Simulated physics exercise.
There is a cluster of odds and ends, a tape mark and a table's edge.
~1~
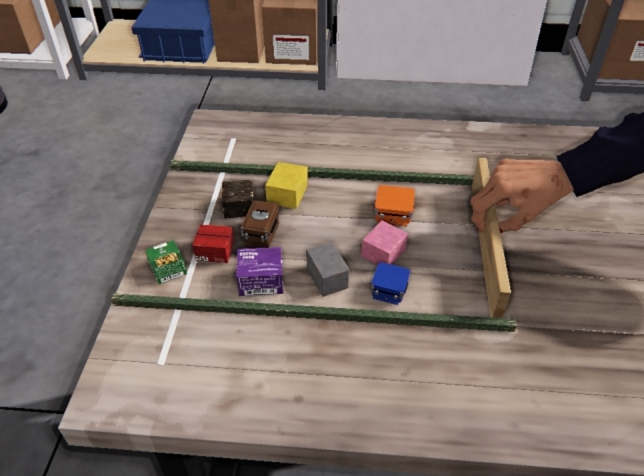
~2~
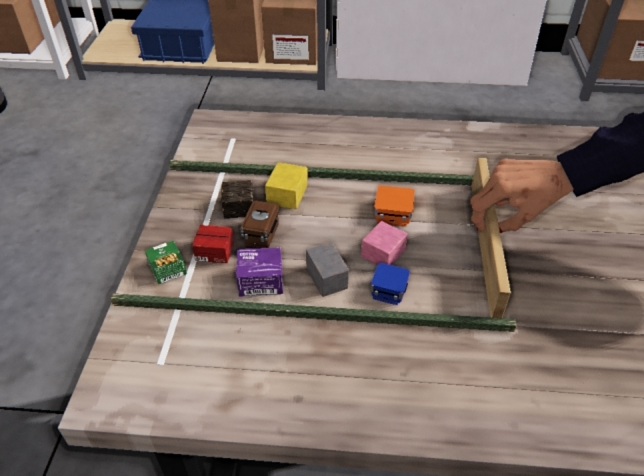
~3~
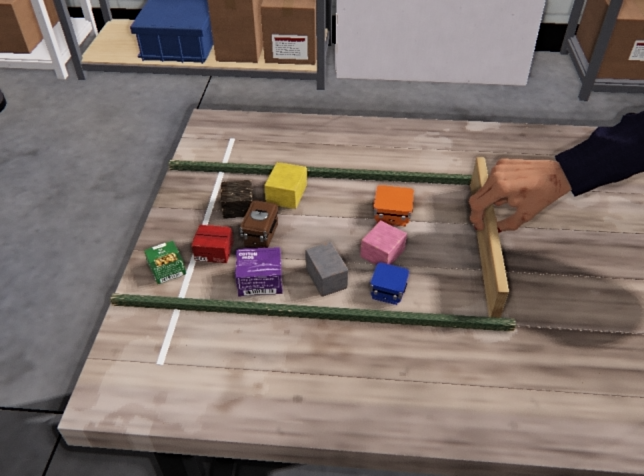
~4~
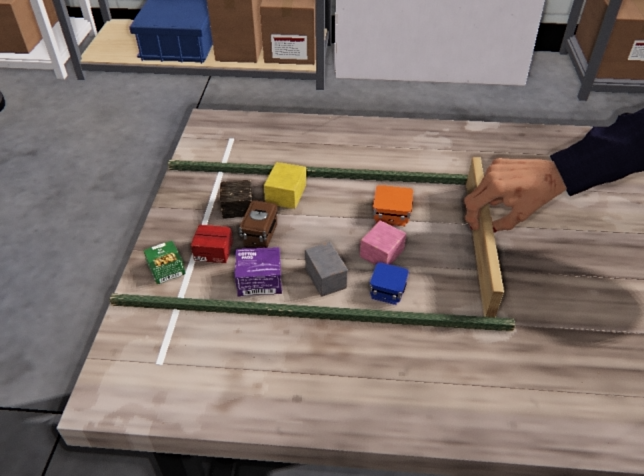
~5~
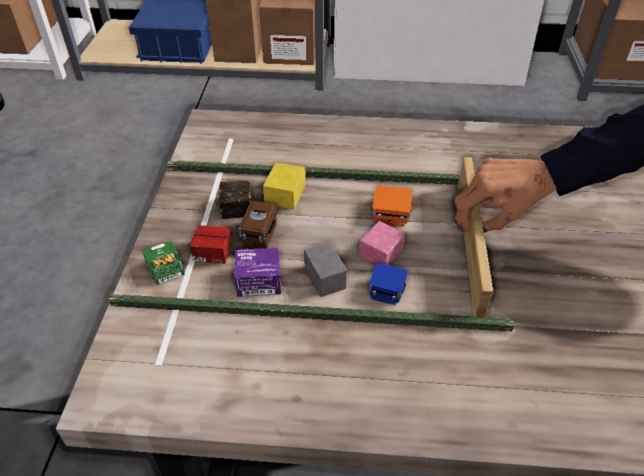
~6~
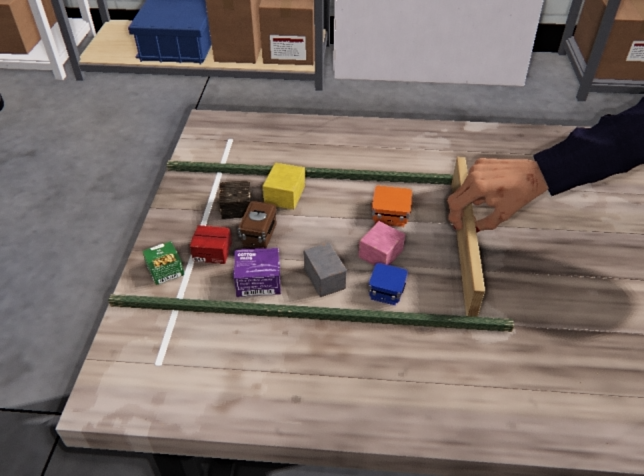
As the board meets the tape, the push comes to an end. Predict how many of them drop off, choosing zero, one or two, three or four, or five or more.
Okay, so the number that tips off the end comes to three or four, I'd say.
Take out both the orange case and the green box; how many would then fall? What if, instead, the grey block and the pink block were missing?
Count: 1 (first case); 1 (second).
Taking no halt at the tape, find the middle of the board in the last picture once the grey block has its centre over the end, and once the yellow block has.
The middle is at (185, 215) when it's the grey block, and at (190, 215) when it's the yellow block.
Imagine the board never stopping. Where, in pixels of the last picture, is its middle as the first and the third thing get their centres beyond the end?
Near (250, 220) first, near (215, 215) second.
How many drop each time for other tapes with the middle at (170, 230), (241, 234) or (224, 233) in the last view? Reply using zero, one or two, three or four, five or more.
In turn: At least five, 1 or 2, 1 or 2.
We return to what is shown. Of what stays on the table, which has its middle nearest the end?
The black block is foremost.
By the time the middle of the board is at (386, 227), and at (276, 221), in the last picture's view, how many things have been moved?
At the one place 3, at the other 10.
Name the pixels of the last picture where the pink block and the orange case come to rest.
Okay, so first (179, 241), and next (191, 199).
Soon after, none off yet; green box at rest near (163, 263); red box at rest near (211, 244); black block at rest near (236, 200).
After that, none off yet; green box displaced a little near (150, 261); red box displaced a little near (199, 244); black block displaced about its own width near (214, 202).
In the end, the number that fall off is three or four; gone, purple box, red box and green box.
